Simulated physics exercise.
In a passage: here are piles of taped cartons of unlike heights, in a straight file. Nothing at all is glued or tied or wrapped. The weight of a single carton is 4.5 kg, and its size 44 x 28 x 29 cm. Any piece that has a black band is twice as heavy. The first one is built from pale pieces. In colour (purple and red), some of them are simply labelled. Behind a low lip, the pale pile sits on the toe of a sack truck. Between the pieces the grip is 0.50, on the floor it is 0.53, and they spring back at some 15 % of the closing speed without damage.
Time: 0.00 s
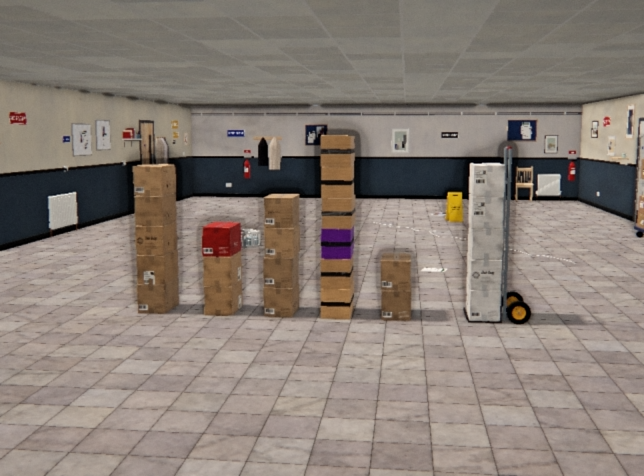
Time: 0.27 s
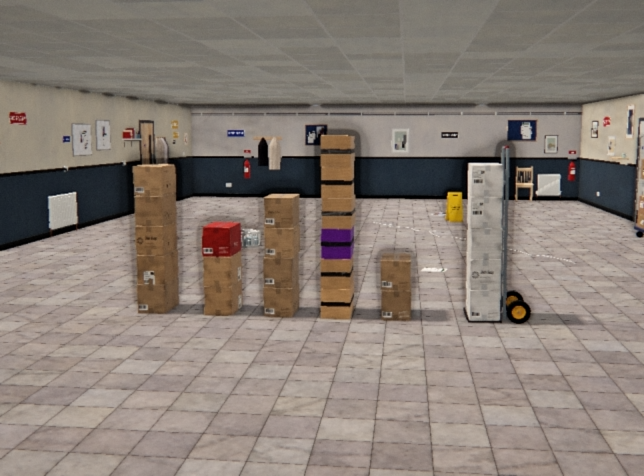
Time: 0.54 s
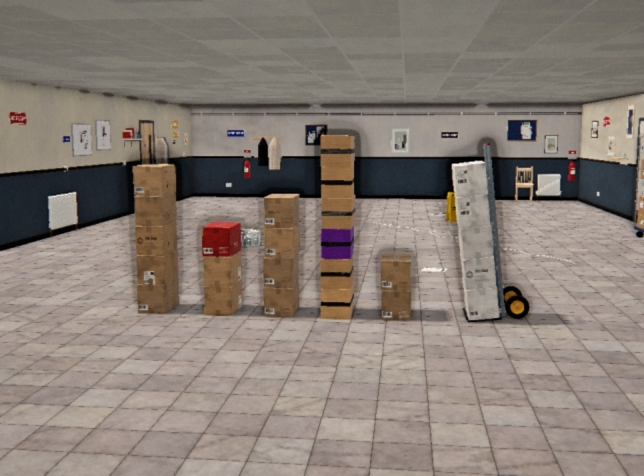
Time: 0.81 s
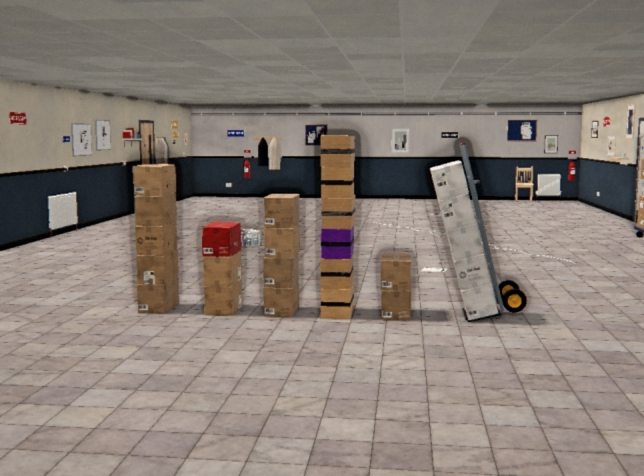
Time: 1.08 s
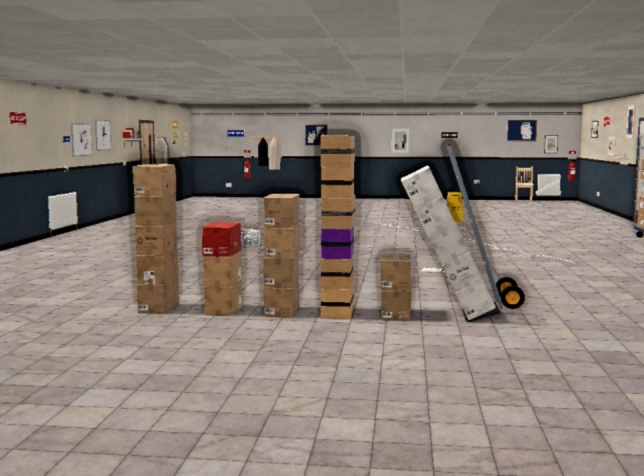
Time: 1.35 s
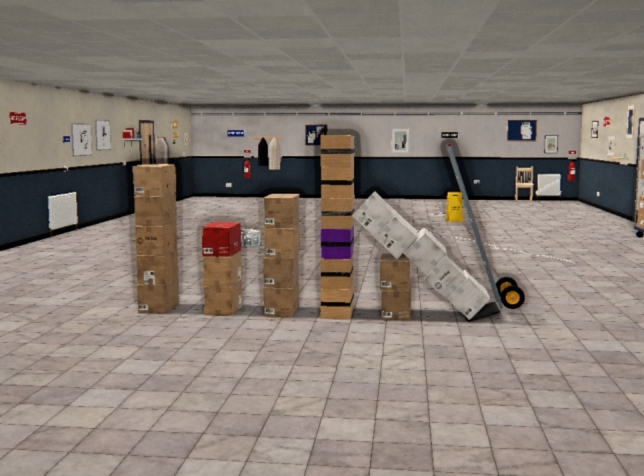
A tall stack of white boxes on a hand truck tilted left along with the truck, then leaned away from its frame and bent over the short brown stack beside it, while the other stacks stayed still.
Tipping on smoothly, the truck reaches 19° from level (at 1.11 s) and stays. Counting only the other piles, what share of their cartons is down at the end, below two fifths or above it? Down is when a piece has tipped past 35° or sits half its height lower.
The share is below two fifths.
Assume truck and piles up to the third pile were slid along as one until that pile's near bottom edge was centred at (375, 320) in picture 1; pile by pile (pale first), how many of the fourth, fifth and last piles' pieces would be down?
That would give fourth 0, fifth 0 and last 0.
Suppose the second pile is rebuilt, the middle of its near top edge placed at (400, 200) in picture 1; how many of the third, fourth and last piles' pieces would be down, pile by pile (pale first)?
Result: Third pile 6, fourth pile 3, last pile 5.
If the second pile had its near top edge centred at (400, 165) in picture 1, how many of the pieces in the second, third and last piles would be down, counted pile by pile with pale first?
The tally would be second 5, then third 6, then last 5.
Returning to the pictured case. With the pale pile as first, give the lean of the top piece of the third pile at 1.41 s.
About 0°.
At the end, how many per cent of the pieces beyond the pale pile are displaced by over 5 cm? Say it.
The shifted ones make up 0 per cent.
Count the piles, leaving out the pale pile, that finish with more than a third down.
0.
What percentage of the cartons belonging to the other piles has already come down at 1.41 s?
By that time it is 0 percent.
Around 1.41 s, 5 of the pale pile down; none of the 20 other cartons down.
Around 1.64 s, 5 of the pale pile down; none of the 20 other cartons down, 2 disturbed.
Finally (2.2 s), 5 of the pale pile down; none of the 20 other cartons down; purple carton unmoved; red carton unmoved. That is 0 per cent. Seen by the last camera, middles, purple carton near (338, 241), red carton near (222, 239).
